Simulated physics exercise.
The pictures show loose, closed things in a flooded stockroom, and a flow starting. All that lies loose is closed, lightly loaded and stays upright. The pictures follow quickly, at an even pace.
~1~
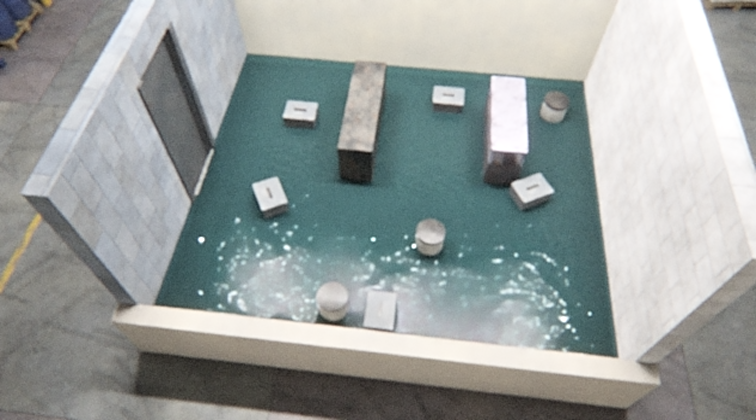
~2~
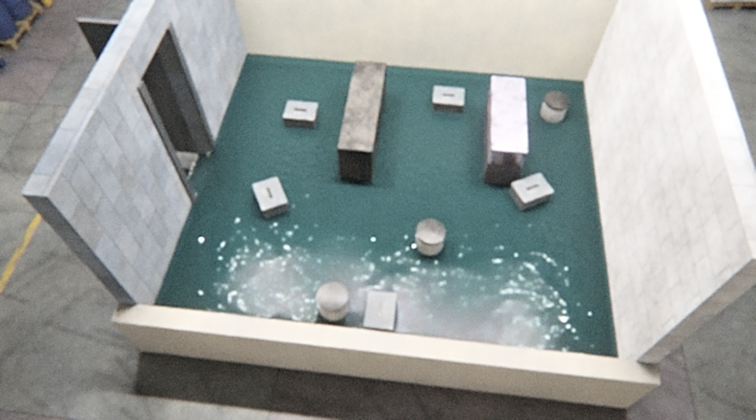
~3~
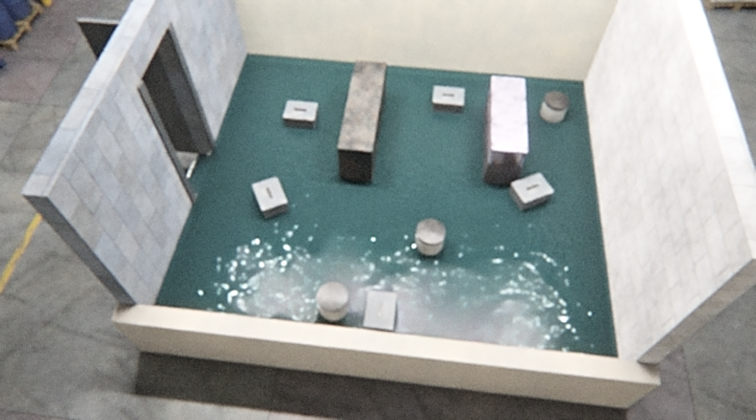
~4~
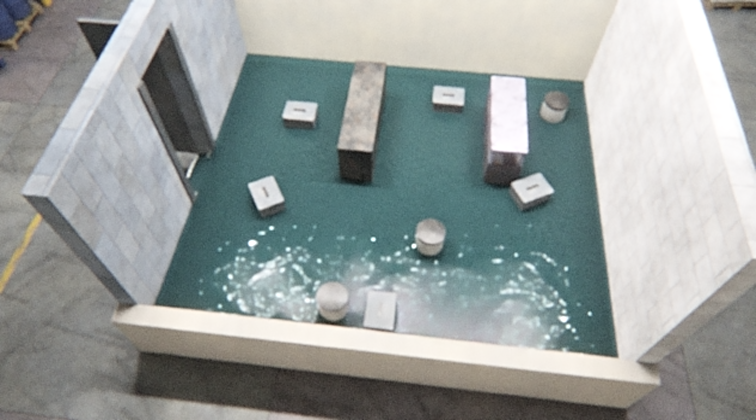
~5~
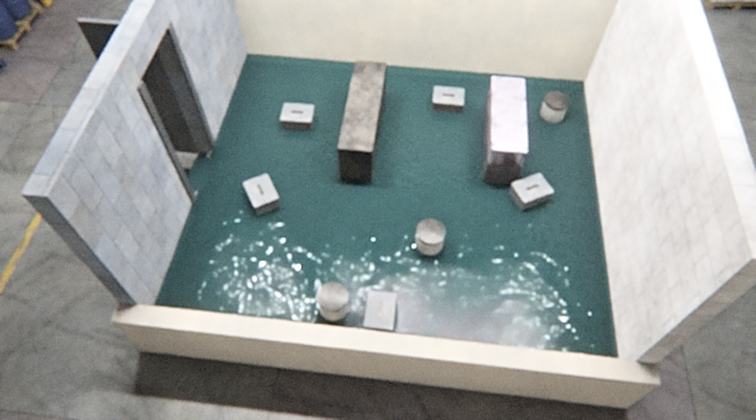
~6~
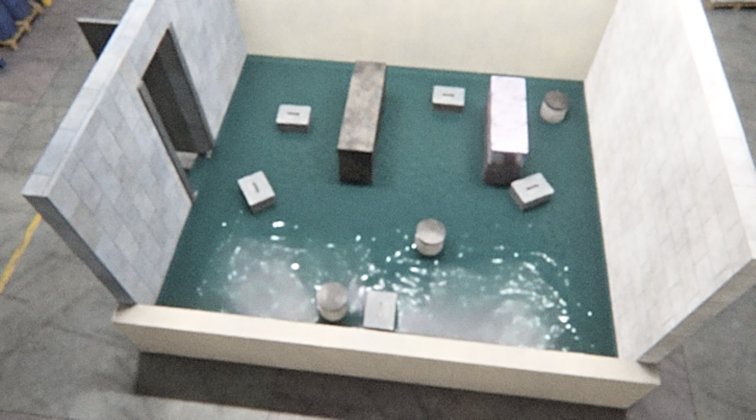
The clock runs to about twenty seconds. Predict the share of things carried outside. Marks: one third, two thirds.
Share: Under a third.
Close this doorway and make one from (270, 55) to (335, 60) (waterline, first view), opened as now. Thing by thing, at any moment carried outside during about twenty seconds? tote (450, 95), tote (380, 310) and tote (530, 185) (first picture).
In turn: Gone, still in, still in.
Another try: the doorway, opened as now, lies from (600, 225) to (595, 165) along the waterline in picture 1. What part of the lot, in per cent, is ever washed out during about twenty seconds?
I make it 50 per cent.
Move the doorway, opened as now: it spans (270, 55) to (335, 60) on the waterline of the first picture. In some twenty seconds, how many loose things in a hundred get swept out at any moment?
Some 40 per cent.
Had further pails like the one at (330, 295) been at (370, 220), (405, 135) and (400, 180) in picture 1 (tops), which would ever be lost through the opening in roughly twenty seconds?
As listed: Gone, left behind, yes.
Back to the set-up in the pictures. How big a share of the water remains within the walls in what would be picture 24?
I make it 84 per cent.
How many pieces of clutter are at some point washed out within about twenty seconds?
That makes 2.
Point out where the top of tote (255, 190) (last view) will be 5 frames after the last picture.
Roughly at (227, 177).
A moment on, 0 of 8 are out; 8 afloat.
Next, 1 of 8 are out; 7 afloat.
Later, 2 of 8 are out; 6 afloat.
In the end, 2 of 8 are out; 6 afloat.
